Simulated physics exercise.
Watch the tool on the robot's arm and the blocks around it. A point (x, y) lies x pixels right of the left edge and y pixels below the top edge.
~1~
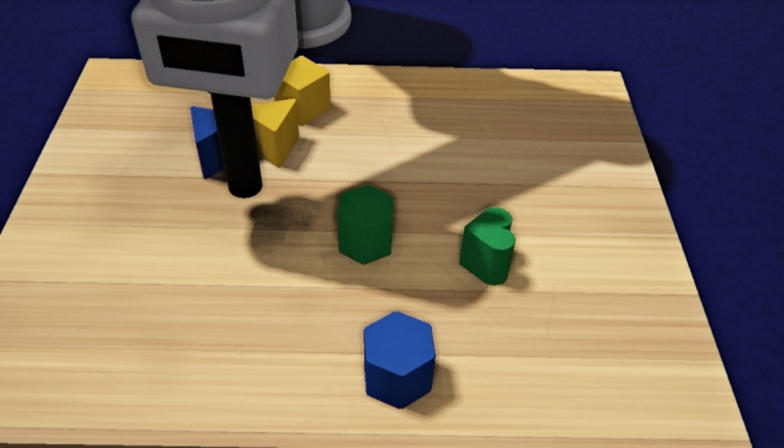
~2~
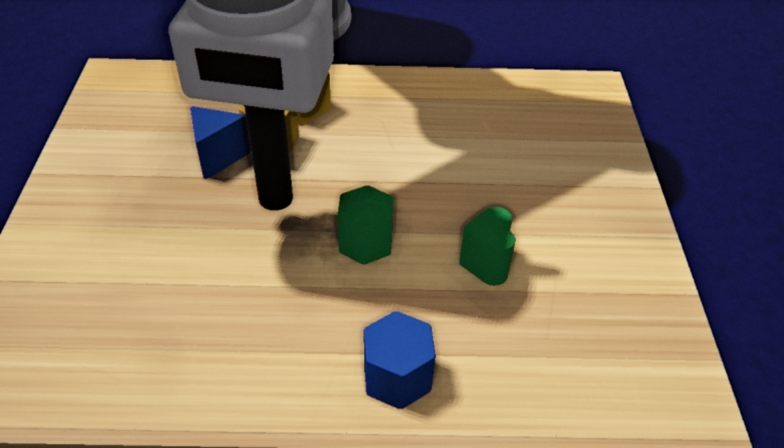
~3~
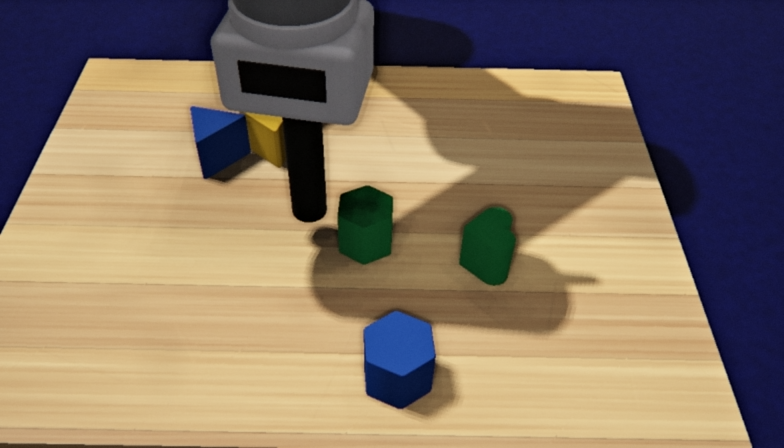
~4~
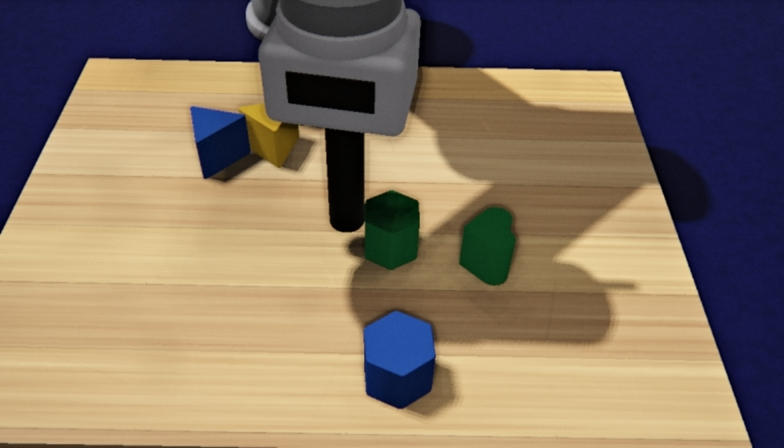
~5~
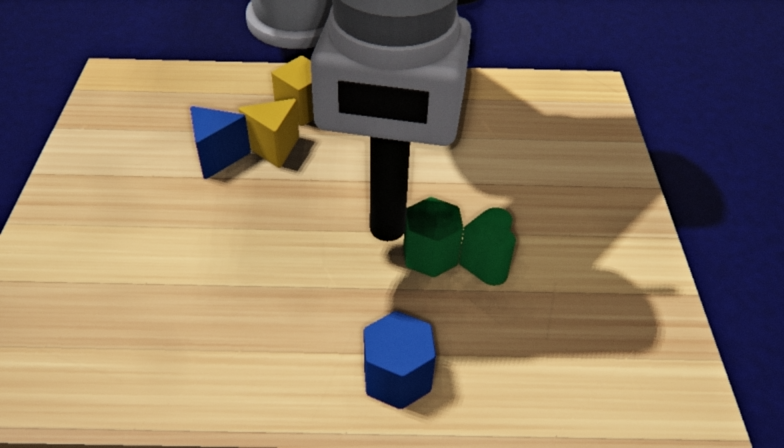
Robot arm with a black rod moving right across a wooden board, pushing a green six-sided block toward a green heart block.
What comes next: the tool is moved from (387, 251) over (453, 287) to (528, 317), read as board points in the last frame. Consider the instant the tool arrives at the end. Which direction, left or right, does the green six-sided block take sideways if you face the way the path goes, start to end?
It's going to go left.
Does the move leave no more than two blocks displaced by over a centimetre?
The answer is yes.
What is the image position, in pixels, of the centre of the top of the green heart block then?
It should be at (579, 221) by then.
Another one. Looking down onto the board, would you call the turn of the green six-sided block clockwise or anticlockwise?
Looking down: Anticlockwise.
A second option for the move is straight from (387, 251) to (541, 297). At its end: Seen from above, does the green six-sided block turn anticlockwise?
My answer is yes.
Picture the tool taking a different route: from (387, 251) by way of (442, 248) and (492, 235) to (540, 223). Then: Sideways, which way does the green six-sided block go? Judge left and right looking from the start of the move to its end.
Over to the right.
The first path, step by step. One third of the way, tool (433, 253); green six-sided block (482, 239); green heart block (531, 230), turned 45° anticlockwise.
Two thirds of the way, tool (482, 276); green six-sided block (531, 252), turned 30° anticlockwise; green heart block (564, 227), turned 80° anticlockwise.
At the end, tool (534, 296); blue six-sided block still; green six-sided block (575, 258), turned 65° anticlockwise; green heart block (579, 221), turned 110° anticlockwise.
